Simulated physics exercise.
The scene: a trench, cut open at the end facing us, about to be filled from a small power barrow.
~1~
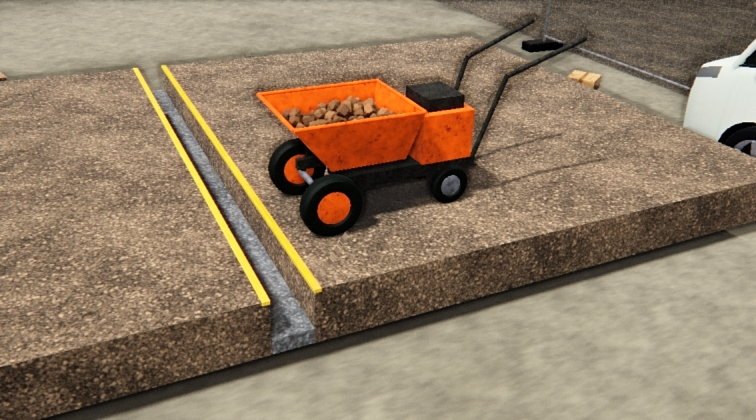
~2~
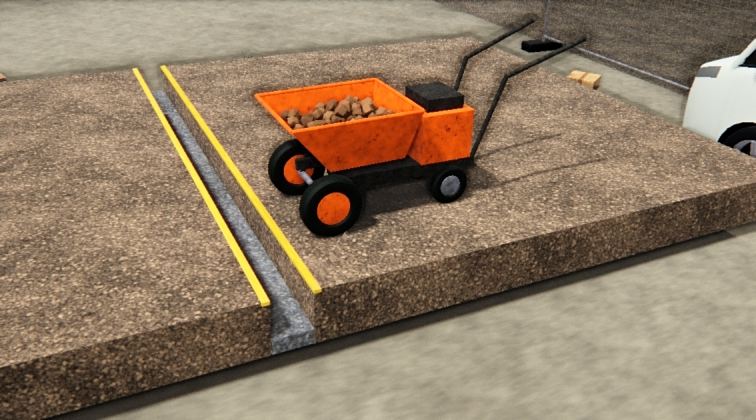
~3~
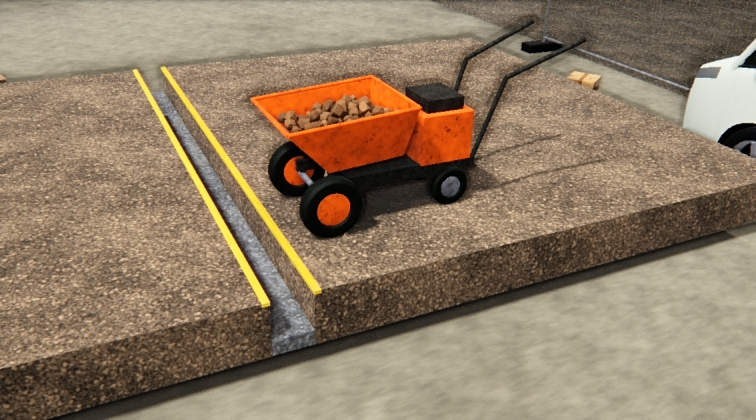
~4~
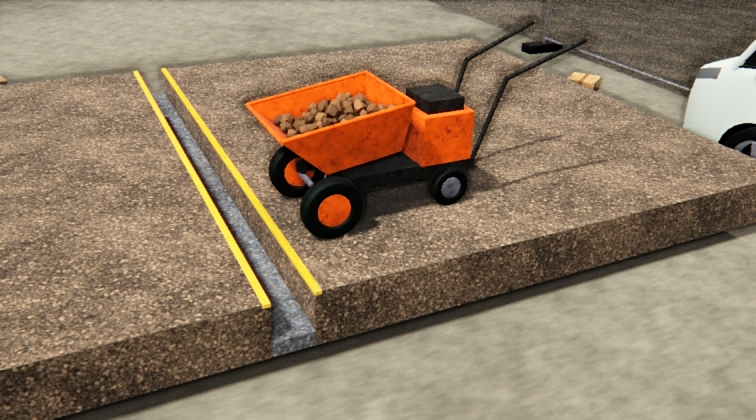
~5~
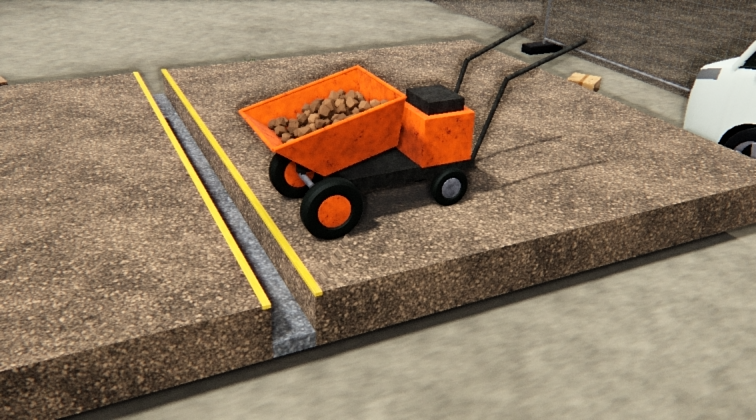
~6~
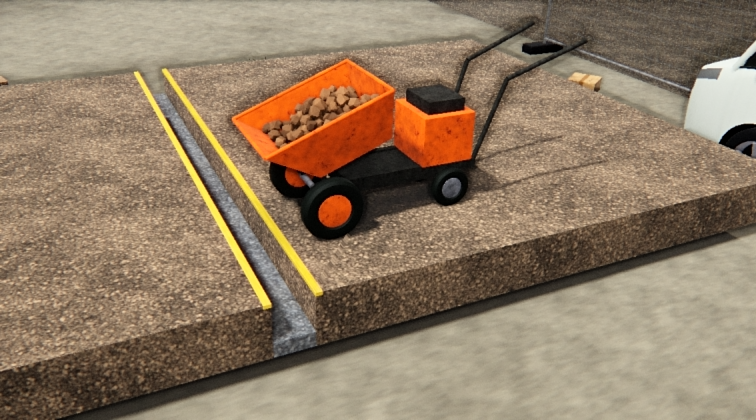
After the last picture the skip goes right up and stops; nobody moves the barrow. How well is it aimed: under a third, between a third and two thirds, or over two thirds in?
In the trench: Under a third.
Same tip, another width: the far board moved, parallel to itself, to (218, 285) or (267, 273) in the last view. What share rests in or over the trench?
The first gives 80 %, the second 0 %.
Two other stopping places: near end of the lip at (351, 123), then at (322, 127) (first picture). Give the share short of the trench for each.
The first gives 10 %, the second 0 %.
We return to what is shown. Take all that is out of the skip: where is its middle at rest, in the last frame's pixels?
Near (193, 235).
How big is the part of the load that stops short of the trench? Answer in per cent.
Close to 0 per cent.
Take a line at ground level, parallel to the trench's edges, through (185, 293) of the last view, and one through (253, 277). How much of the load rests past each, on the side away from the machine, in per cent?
About 10 and 60 per cent.
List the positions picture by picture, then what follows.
In the first picture, lip of the skip (294, 131), level; top of the load (354, 121), clay clods; first edge of the trench (300, 262); far edge (250, 274), the trench under half as wide as the skip, and about as deep as wide.
In the second picture, lip of the skip (292, 132), tipped barely; top of the load (353, 121).
In the third picture, lip of the skip (288, 136), tipped barely; top of the load (350, 121).
In the fourth picture, lip of the skip (282, 142), tipped a little; top of the load (366, 117).
In the fifth picture, lip of the skip (274, 150), tipped a little; top of the load (361, 115).
In the sixth picture, lip of the skip (266, 159), tipped clearly; top of the load (353, 111); first edge of the trench (301, 266); far edge (251, 277).
Just after the last frame, skip tipped steeply; every one in the skip.
A moment on, skip tipped right over; the larger part in the skip; about a tenth beyond it.
Further on, skip tipped right over; roughly a third in the skip; just a few in or heaped over the trench; roughly two thirds beyond it.
When it is over, skip tipped right over; roughly a third in the skip; just a few in or heaped over the trench; roughly two thirds beyond it.
